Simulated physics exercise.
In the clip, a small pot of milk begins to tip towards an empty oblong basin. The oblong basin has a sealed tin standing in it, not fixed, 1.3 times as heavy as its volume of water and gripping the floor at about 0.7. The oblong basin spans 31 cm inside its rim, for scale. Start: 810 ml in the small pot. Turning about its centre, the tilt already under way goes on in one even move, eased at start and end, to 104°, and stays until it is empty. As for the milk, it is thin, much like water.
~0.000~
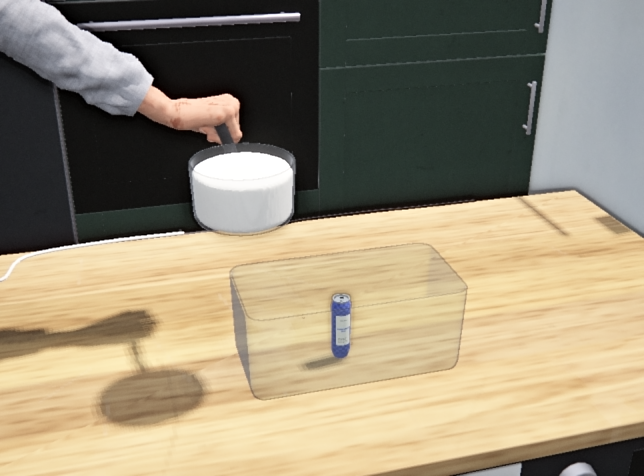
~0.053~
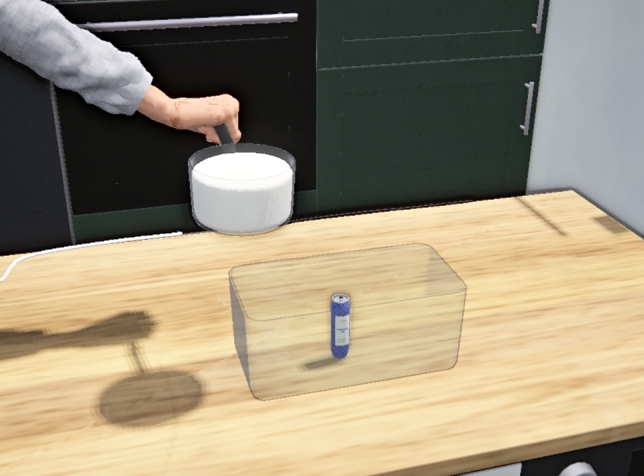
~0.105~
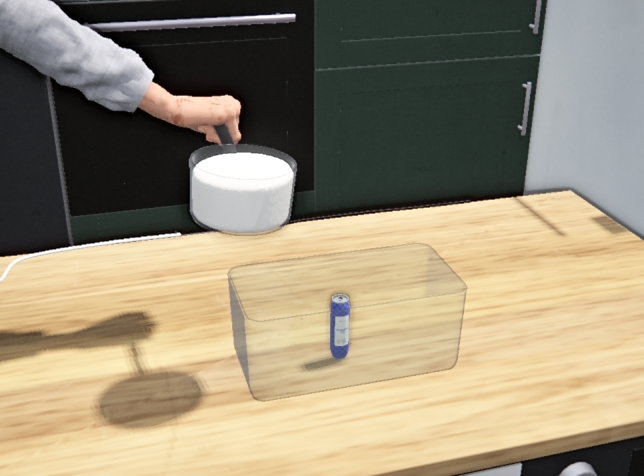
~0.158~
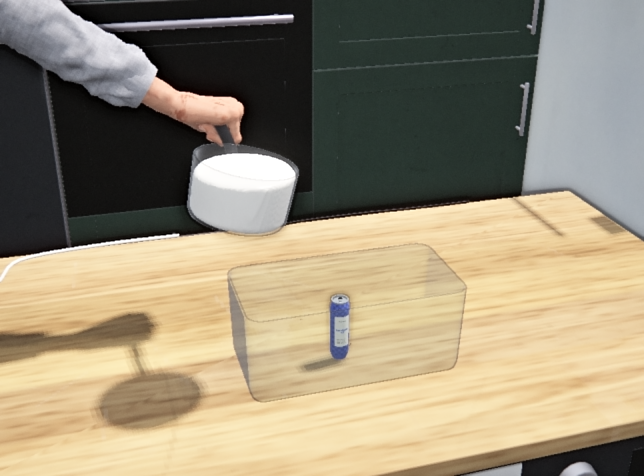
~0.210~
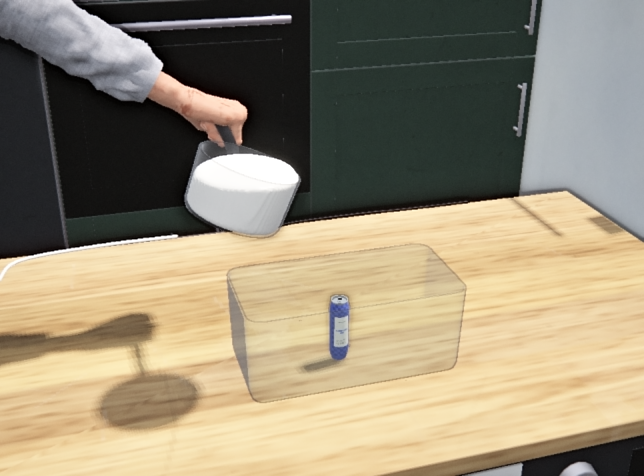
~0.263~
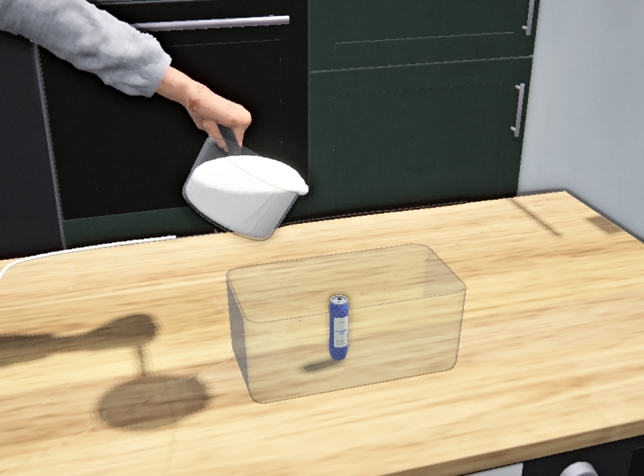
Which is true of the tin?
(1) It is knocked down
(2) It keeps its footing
(1) It is knocked down.
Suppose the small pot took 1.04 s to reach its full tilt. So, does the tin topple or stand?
In that case the tin stays vertical.
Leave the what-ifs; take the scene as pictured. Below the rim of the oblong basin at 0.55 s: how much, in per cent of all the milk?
I reckon close to 24 percent of it.
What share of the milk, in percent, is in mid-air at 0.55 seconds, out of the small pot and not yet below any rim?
Near 42 per cent at that moment.
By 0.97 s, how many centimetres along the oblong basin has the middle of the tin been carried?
Close to 3 cm.
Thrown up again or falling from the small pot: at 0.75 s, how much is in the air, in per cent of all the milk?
Close to 8 %.
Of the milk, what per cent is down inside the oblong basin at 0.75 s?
86 per cent, give or take a little.
Then, 0.55 s in, the tilt is 91° and 34 per cent is still to pour; the tin stands where it began.
Then, 0.75 s in, the tilt is 104° and 7 per cent is still to pour; the tin stands where it began.
Then, 0.97 s in, the tilt is 104° and 1 per cent is still to pour; the tin leans 24°.
Then, 1.21 s in, the tilt is 104° and 0 per cent is still to pour; the tin lies on its side.
Finally, the tin lies on its side.
